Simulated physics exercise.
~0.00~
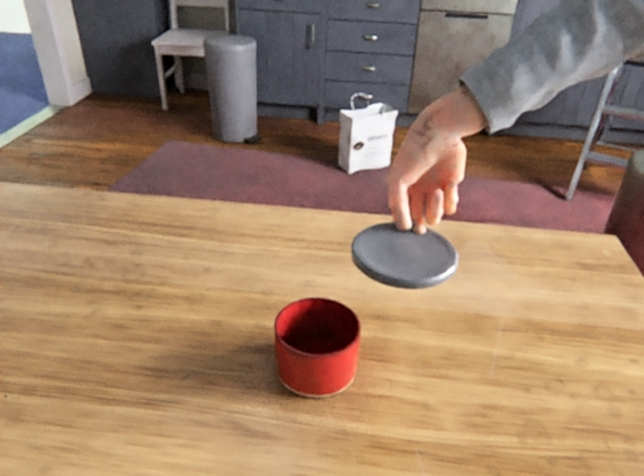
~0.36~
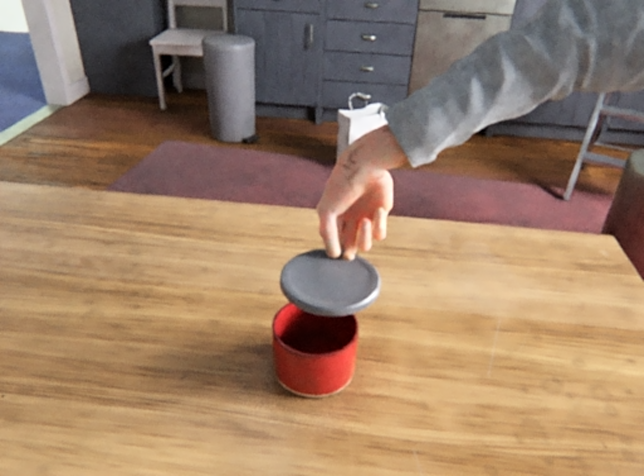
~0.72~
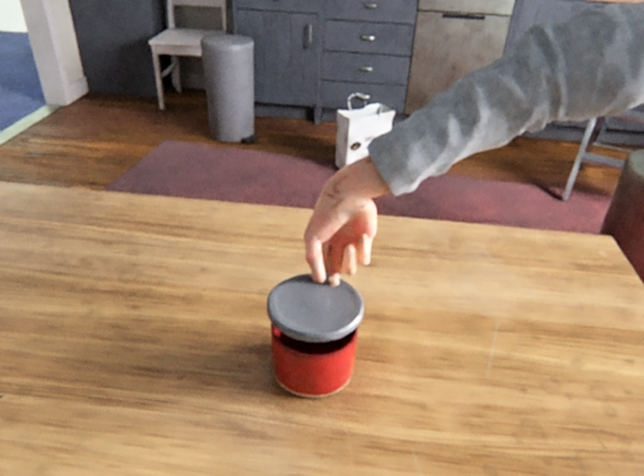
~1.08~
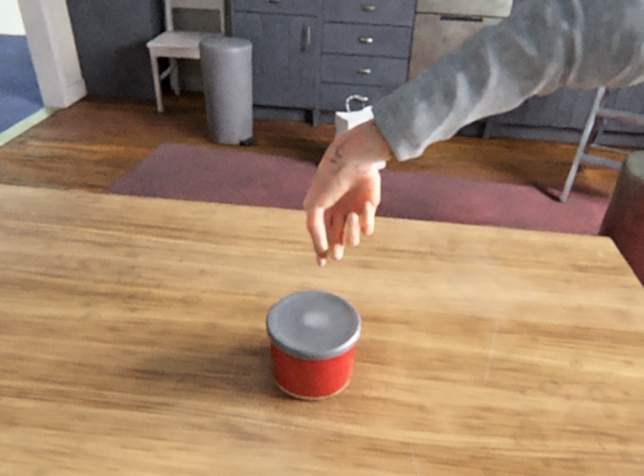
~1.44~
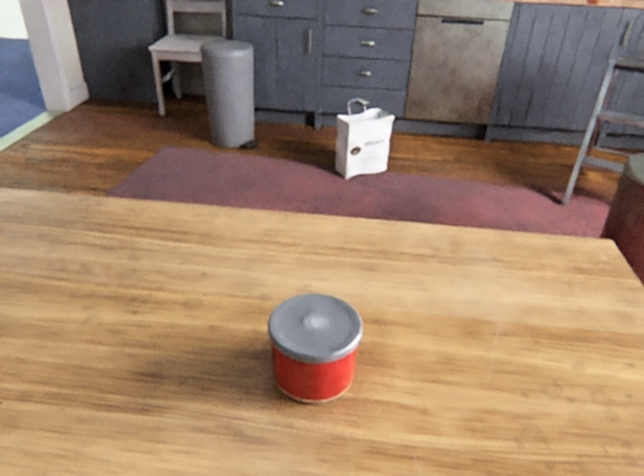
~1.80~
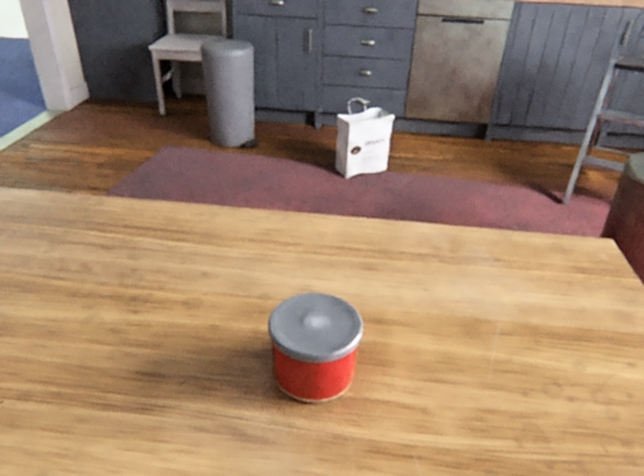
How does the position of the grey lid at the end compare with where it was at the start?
At the start the grey lid is held in the air above and to the right of the red container. By the end it is further left and lower, resting on the container's rim and covering the opening.
